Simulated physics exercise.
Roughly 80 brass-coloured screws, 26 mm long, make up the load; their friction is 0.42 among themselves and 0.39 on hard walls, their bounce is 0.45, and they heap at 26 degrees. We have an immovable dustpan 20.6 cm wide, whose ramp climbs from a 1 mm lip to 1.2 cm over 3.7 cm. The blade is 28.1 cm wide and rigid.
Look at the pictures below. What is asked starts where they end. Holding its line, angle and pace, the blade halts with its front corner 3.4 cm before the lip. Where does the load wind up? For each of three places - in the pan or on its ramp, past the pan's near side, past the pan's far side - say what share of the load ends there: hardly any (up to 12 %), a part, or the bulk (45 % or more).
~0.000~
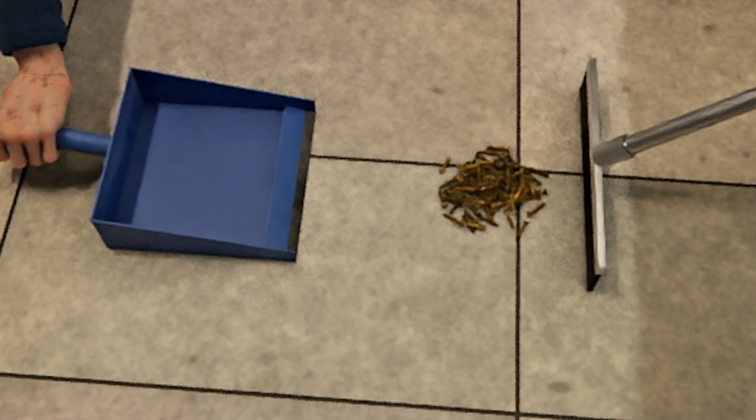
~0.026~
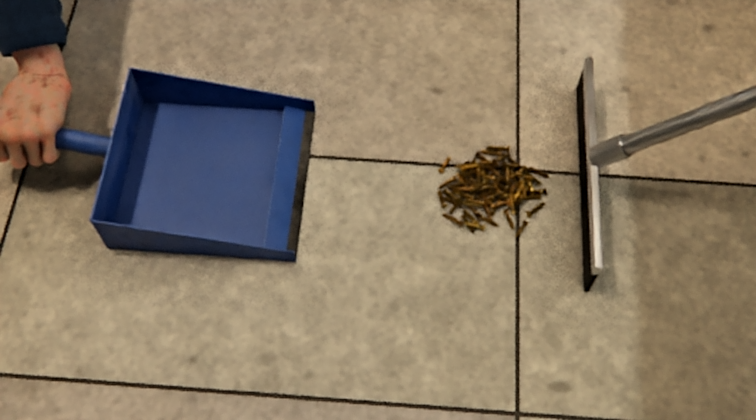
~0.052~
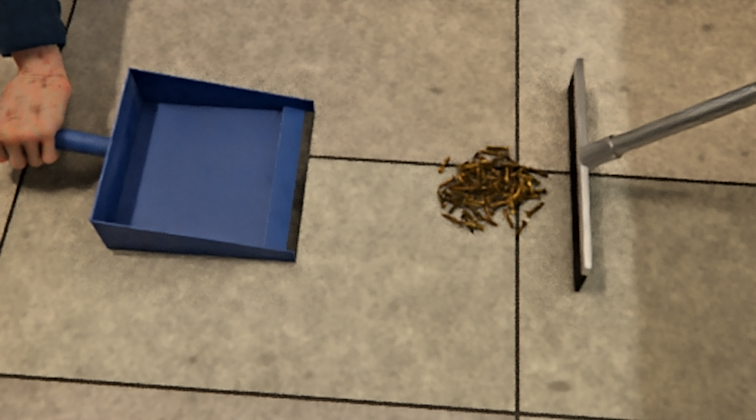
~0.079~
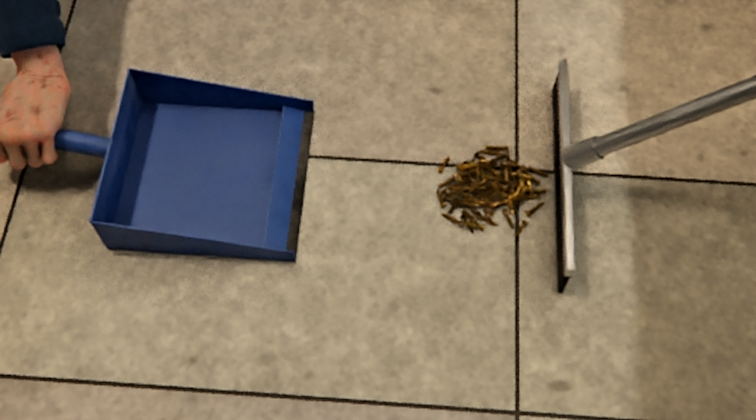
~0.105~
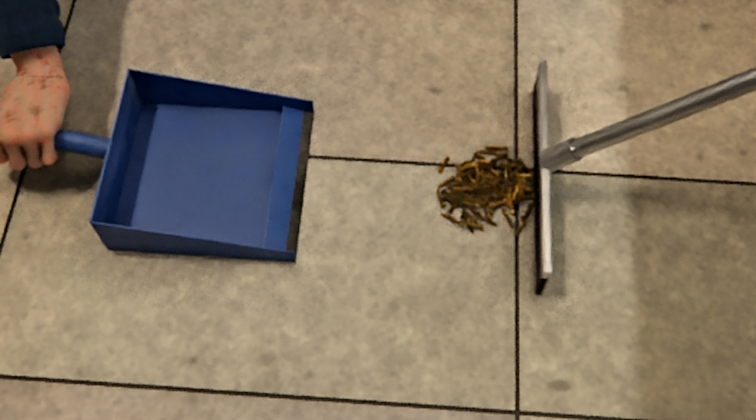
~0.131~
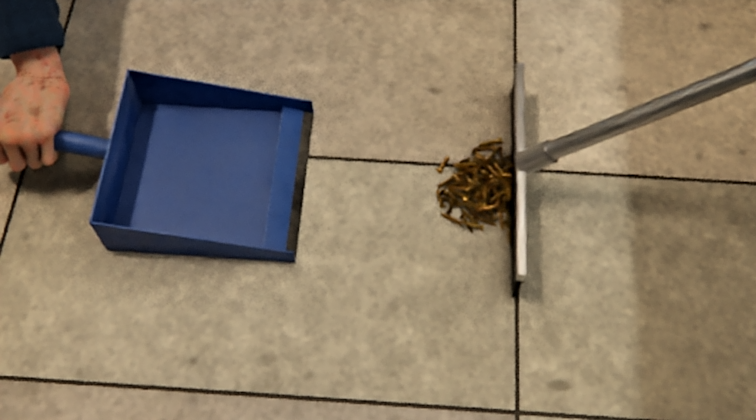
In the pan or on its ramp: The bulk; past the pan's near side: Hardly any; past the pan's far side: Hardly any.
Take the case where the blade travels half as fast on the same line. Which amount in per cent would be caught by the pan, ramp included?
Then around 25 per cent.
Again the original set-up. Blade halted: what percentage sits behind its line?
Some 0 percent of it.
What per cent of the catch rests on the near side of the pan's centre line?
I'd put it at around 70 per cent.
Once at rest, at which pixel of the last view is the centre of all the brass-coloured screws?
I'd say roughly (294, 198).
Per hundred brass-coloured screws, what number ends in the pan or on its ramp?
Share at rest: Approx. 60 per cent.
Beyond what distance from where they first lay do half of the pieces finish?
I'd put it near 26 cm.
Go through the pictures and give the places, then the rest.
Blade from (600, 269) to (591, 66), moved 0.0 cm, 0 of the pieces shifted so far; middle of the pieces at (492, 191); pan at (200, 176), in the first picture.
Blade from (597, 269) to (587, 66), moved 0.4 cm, 0 of the pieces shifted so far; middle of the pieces at (492, 191), in the second picture.
Blade from (587, 270) to (578, 66), moved 1.4 cm, 0 of the pieces shifted so far; middle of the pieces at (491, 191), in the third picture.
Blade from (569, 271) to (562, 67), moved 3.3 cm, 0 of the pieces shifted so far; middle of the pieces at (491, 190), in the fourth picture.
Blade from (546, 273) to (542, 69), moved 5.8 cm, 6 of the pieces shifted so far; middle of the pieces at (490, 190), in the fifth picture.
Blade from (521, 276) to (519, 71), moved 8.5 cm, 52 of the pieces shifted so far; middle of the pieces at (482, 191); pan at (198, 177). The blade's pace is about 1.06 m/s, heading 10 degrees towards the viewer's side, in the sixth picture.
Then, at 0.25 s, middle of the blade 13 cm from the lip; 0 % over the lip, far side 0 %, near side 0 %.
Then, at 0.33 s, middle of the blade 5 cm from the lip; 0 % over the lip, far side 0 %, near side 0 %.
After 0.54 s, middle of the blade 3 cm from the lip; 70 % over the lip, far side 5 %, near side 5 %.
In the end, at 2.1 s, pan 60 %, near side 5 %, far side 5 %, in front of the lip or behind the blade 35 %.
